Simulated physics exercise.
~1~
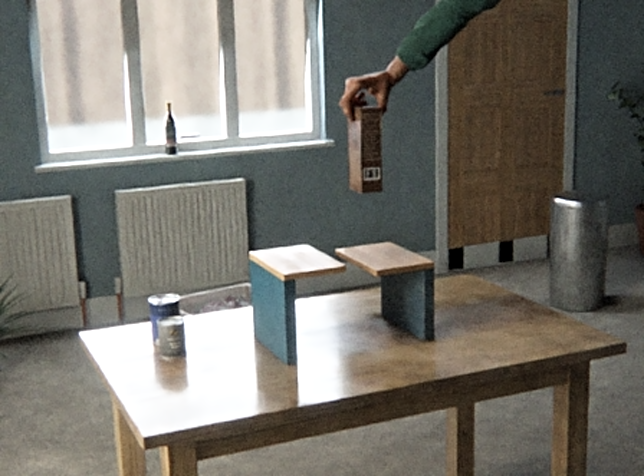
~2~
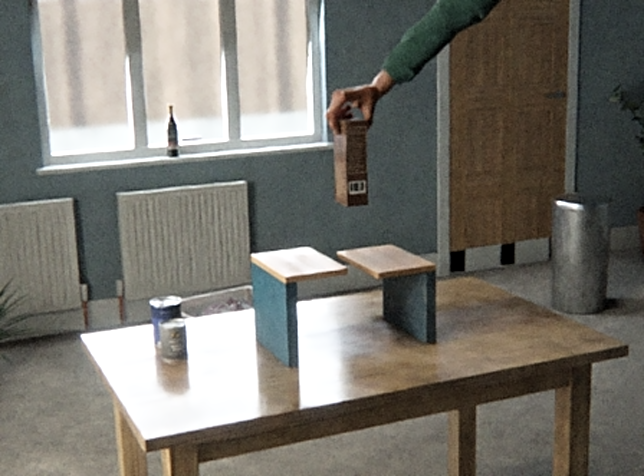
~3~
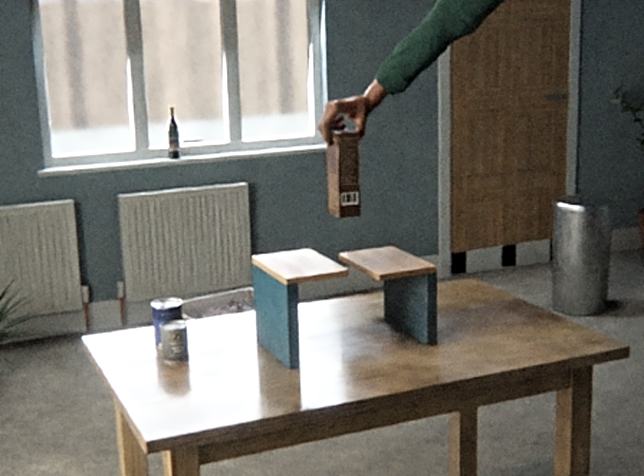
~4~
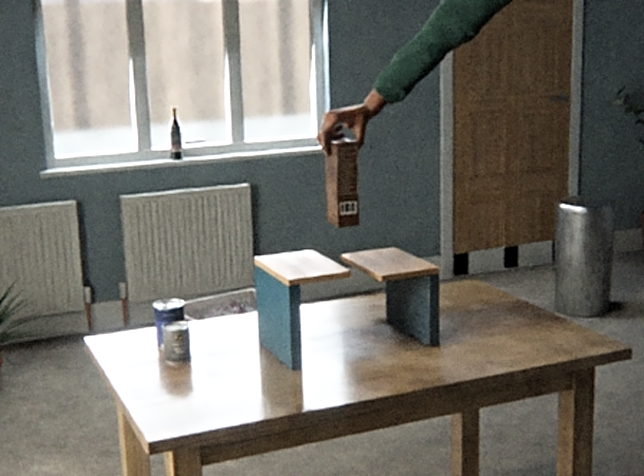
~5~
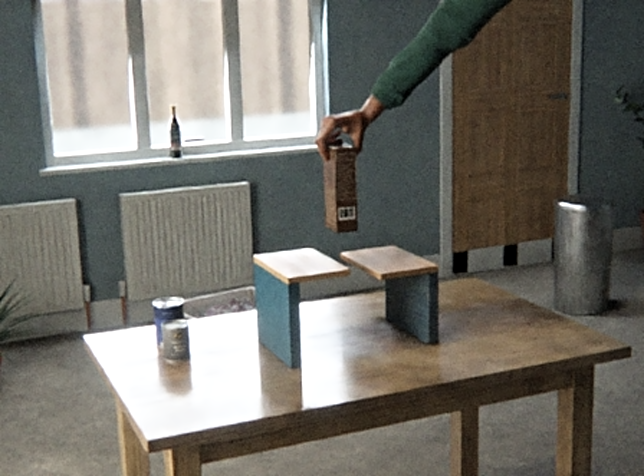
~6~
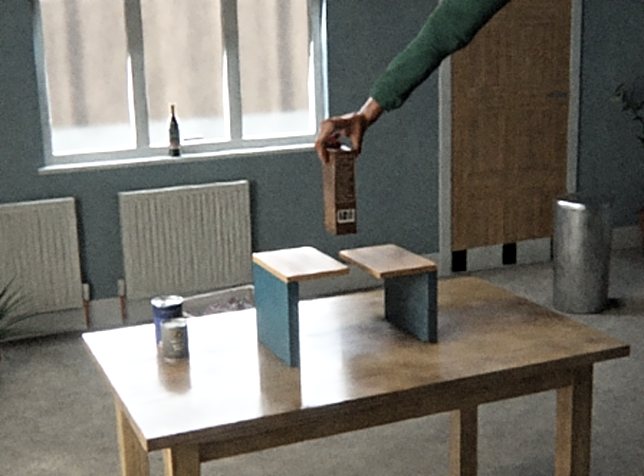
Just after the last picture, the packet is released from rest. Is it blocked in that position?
It goes on down.
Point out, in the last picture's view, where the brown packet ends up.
It winds up at roughly (312, 305).
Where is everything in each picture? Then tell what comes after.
The first frame shows on its way; brown packet (365, 149); grey tin (172, 337).
The second frame shows on its way; brown packet (351, 162); grey tin (174, 340).
The third frame shows on its way; brown packet (343, 173); grey tin (175, 342).
The fourth frame shows on its way; brown packet (342, 182); grey tin (177, 342).
The fifth frame shows on its way; brown packet (340, 187); grey tin (176, 341).
The sixth frame shows held still over the gap; brown packet (340, 190); grey tin (175, 339).
Then, 0.30 s past the last view, brown packet rocked 7° from its first pose near (344, 267).
Then, 0.60 s past the last view, brown packet rocked 32° from its first pose near (332, 290).
Finally, down or leaning hard on the stand or table, brown packet; the other 2 still in place. Final places as the last picture's camera would see them, brown packet near (312, 305). The packet drops through.
